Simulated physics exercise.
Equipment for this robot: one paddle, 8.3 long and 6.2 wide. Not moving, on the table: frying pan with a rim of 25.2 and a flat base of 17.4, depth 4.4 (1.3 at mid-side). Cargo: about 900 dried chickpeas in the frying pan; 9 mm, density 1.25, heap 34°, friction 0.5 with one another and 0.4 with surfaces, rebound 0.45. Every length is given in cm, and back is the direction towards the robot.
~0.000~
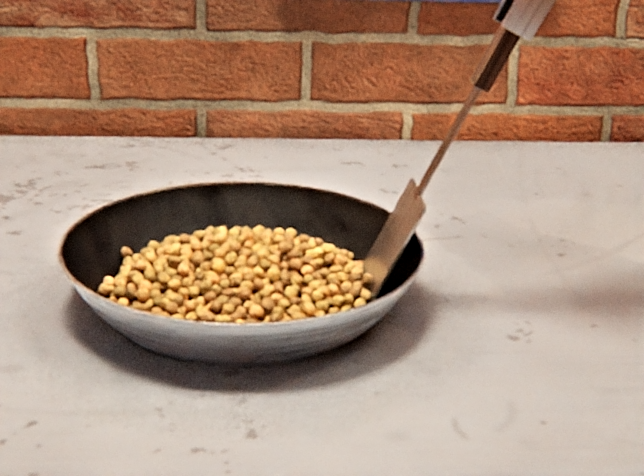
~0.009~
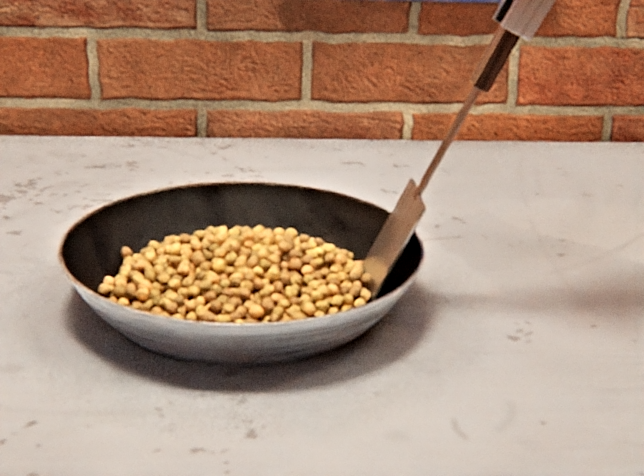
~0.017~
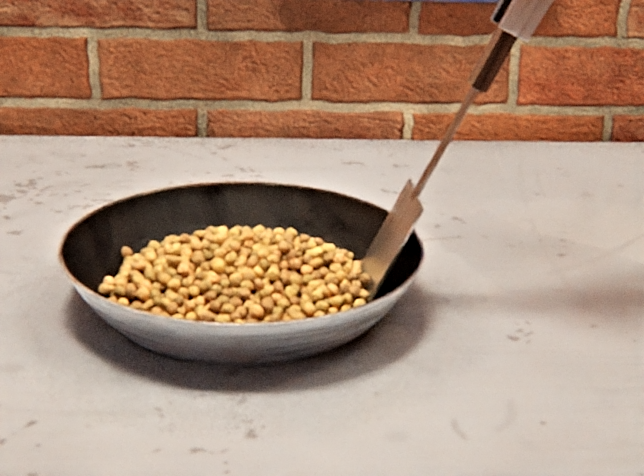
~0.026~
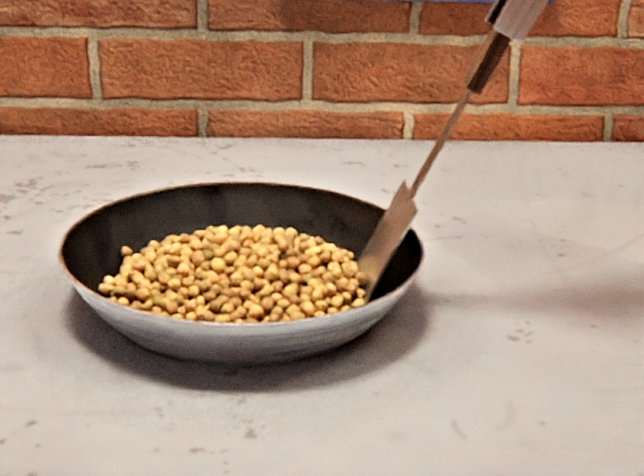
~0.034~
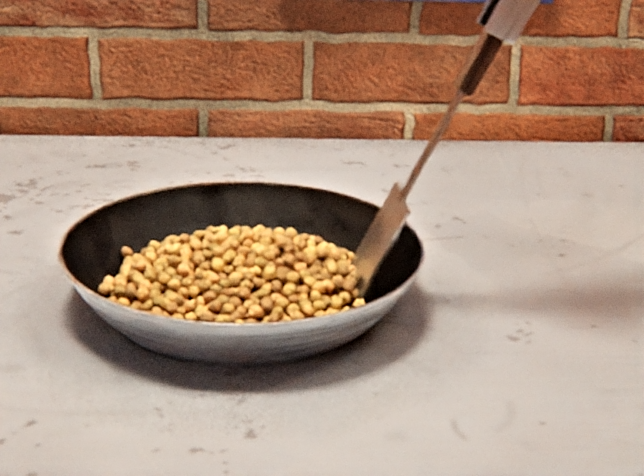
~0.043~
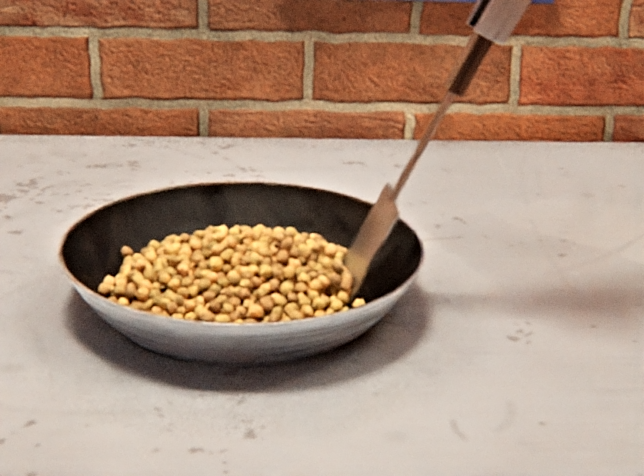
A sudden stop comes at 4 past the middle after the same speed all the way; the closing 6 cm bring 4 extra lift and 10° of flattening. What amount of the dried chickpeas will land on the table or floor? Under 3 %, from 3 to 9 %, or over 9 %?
Under 3 %.
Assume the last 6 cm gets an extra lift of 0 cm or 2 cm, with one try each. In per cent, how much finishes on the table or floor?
Try one gives about 0 in a hundred, try two about 0 in a hundred.
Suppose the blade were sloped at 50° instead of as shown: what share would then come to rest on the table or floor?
About 0 per cent.
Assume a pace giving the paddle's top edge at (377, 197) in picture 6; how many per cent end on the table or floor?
That share would be some 10 percent.
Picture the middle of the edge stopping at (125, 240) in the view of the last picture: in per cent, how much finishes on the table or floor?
Estimate: Approx. 10 %.
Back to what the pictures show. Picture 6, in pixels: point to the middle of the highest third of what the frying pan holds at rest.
Pixel estimate: About (154, 267).
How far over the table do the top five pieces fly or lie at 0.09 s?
About 5 centimetres.
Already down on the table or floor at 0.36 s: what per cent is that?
My estimate is roughly 0 %.
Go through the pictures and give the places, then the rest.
The first picture shows the paddle top edge at (419, 193), sloping 65°; upper third of the load around (247, 273), from x 105 to 365, top at y 230; 900 in the frying pan.
The second picture shows the paddle top edge at (418, 193), sloping 65°; upper third of the load around (247, 273), from x 105 to 365, top at y 230.
The third picture shows the paddle top edge at (416, 193), sloping 65°; upper third of the load around (247, 273), from x 105 to 365, top at y 230.
The fourth picture shows the paddle top edge at (411, 195), sloping 65°; upper third of the load around (249, 274), from x 105 to 365, top at y 230.
The fifth picture shows the paddle top edge at (403, 196), sloping 65°; upper third of the load around (251, 272), from x 105 to 365, top at y 230.
The sixth picture shows the paddle top edge at (394, 197), sloping 65°; upper third of the load around (253, 271), from x 105 to 365, top at y 230; 900 in the frying pan.
After 0.09 s, sloping 65°, highest piece 5 above the table; 900 in the frying pan.
After 0.14 s, sloping 61°, highest piece 6 above the table; 900 in the frying pan.
After 0.36 s, sloping 55°, highest piece 5 above the table; 897 in the frying pan, 2 on the table or floor, 1 on the blade or in flight.
After 1.41 s, sloping 55°, highest piece 5 above the table; 897 in the frying pan, 3 on the table or floor.
In the end, 897 in the frying pan, 3 on the table or floor. That is 0 % on the table or floor.
